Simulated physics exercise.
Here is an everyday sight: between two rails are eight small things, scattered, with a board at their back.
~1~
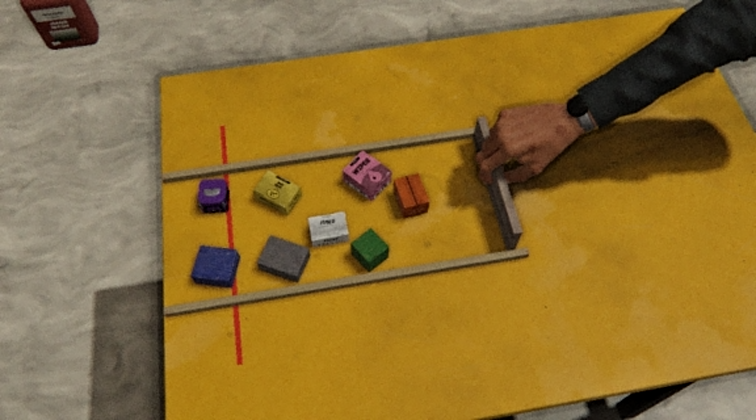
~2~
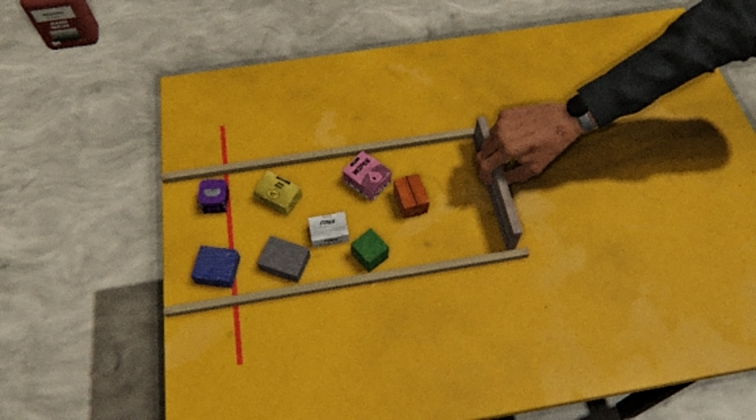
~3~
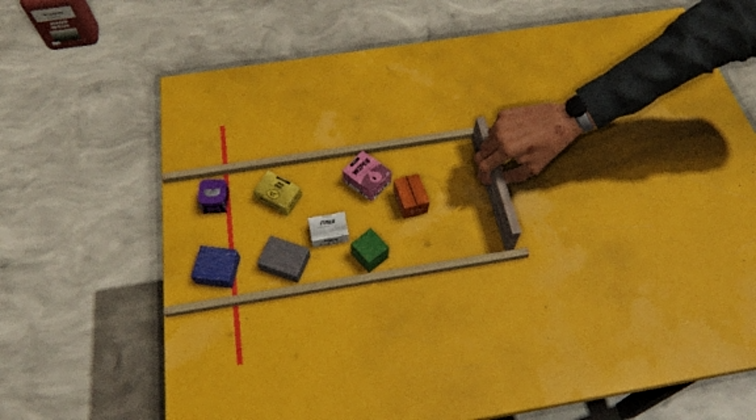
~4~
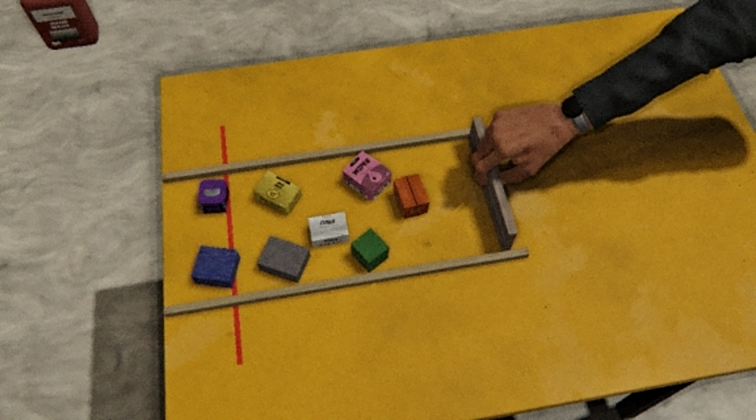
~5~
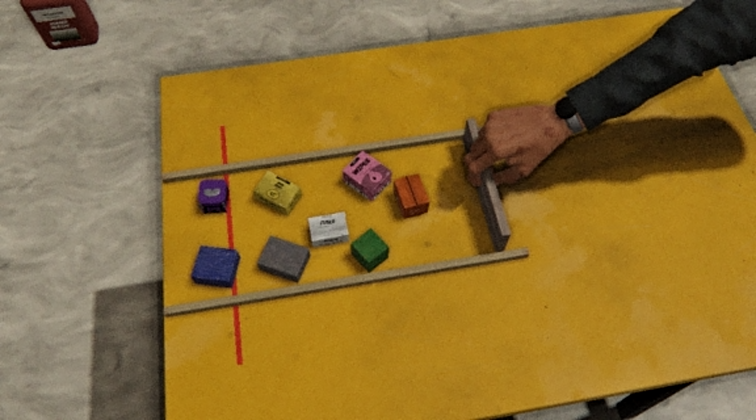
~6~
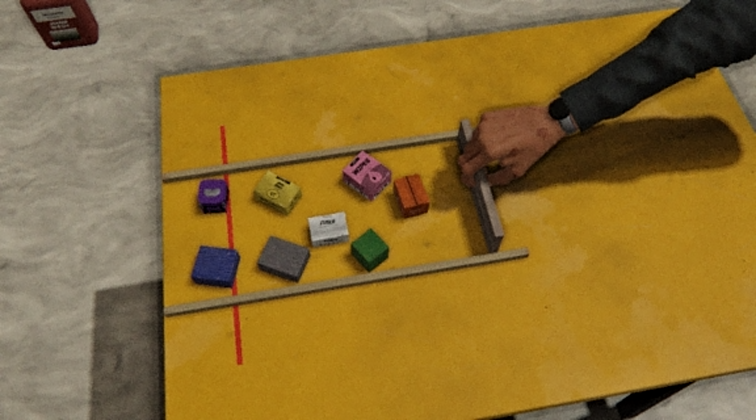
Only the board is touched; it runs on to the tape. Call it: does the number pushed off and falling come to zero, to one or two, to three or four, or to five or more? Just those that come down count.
It comes to one or two.
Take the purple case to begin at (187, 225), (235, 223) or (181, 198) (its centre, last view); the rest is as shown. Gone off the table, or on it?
Try one: It ends up off. Try two: It ends up off. Try three: It ends up off.
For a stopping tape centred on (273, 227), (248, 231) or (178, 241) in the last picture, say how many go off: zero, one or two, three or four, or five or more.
Results per position - zero / 1 or 2 / five or more.
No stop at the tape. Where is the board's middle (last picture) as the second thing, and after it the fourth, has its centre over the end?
About (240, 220), then about (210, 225).
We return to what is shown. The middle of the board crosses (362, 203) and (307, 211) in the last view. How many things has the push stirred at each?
At the first spot 4, then 7.
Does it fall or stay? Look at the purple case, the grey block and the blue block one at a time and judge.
Here is how it goes: The purple case drops, while the grey block does not drop, and the blue block drops.
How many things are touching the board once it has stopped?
The count in contact is 3.
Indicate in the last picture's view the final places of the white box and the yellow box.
I'd put one close to (183, 248) and the other close to (180, 217).
Early on, none off yet; blue block at rest near (216, 267); purple case at rest near (214, 197); grey block at rest near (284, 259).
Finally, the number that fall off is one or two; lost, purple case and blue block.
